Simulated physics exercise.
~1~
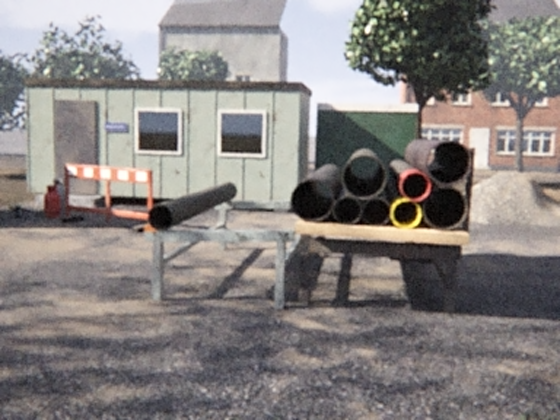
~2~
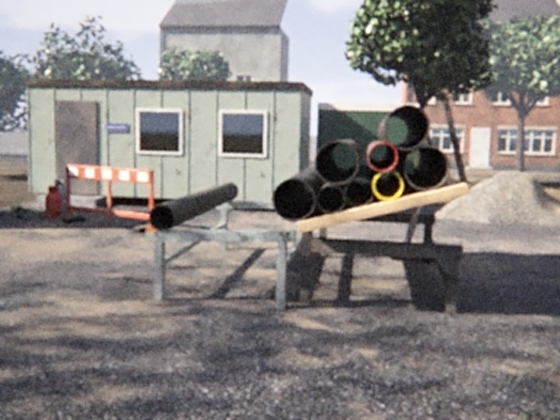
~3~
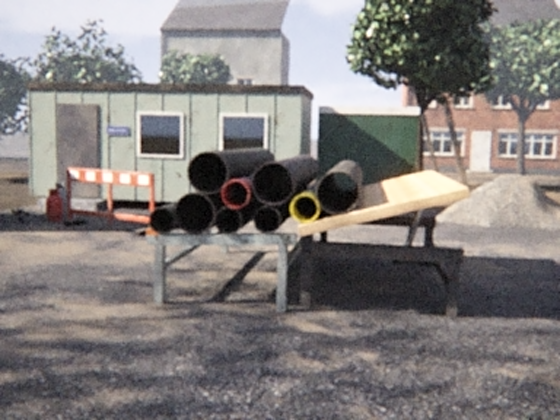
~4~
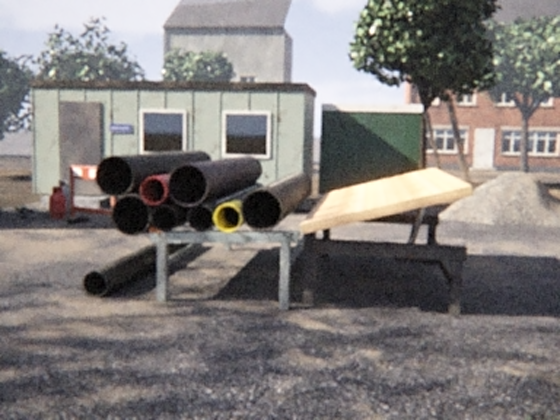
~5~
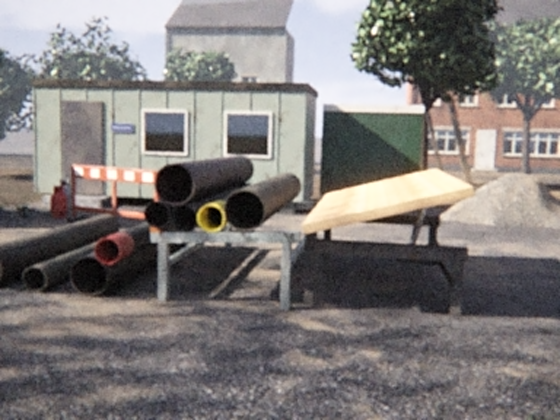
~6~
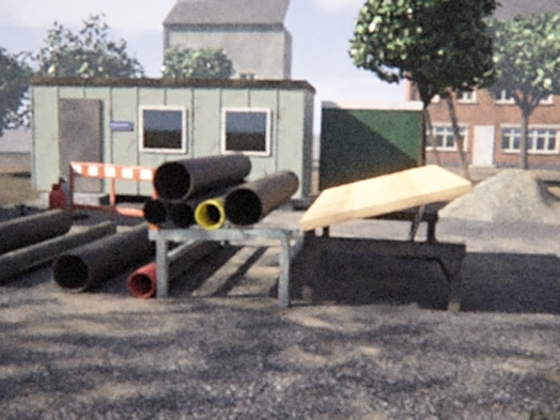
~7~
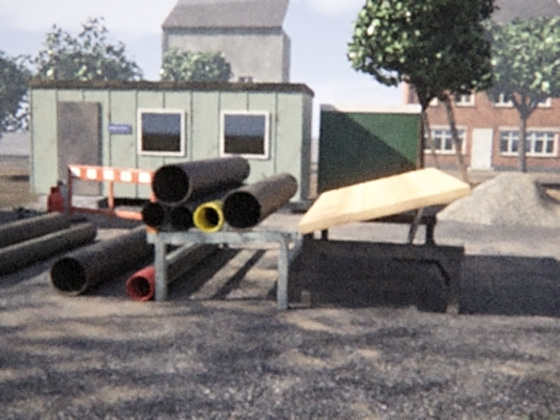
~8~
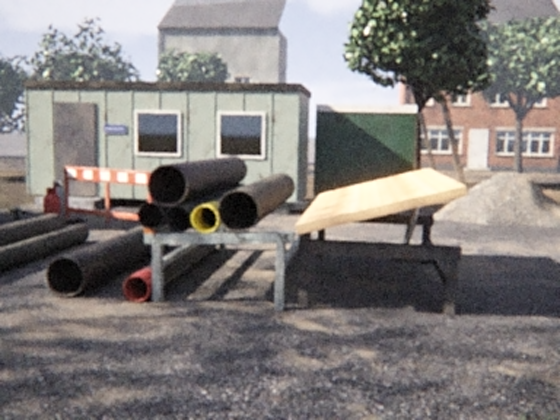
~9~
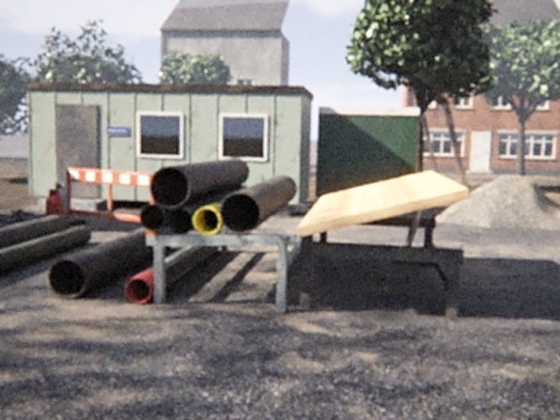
On a gravel yard beside a pale green cabin, a wooden deck tipped left and its stacked pipes rolled onto a metal rack, where several, including the red one, spilled over the far end to the ground while the yellow one stayed on the rack.
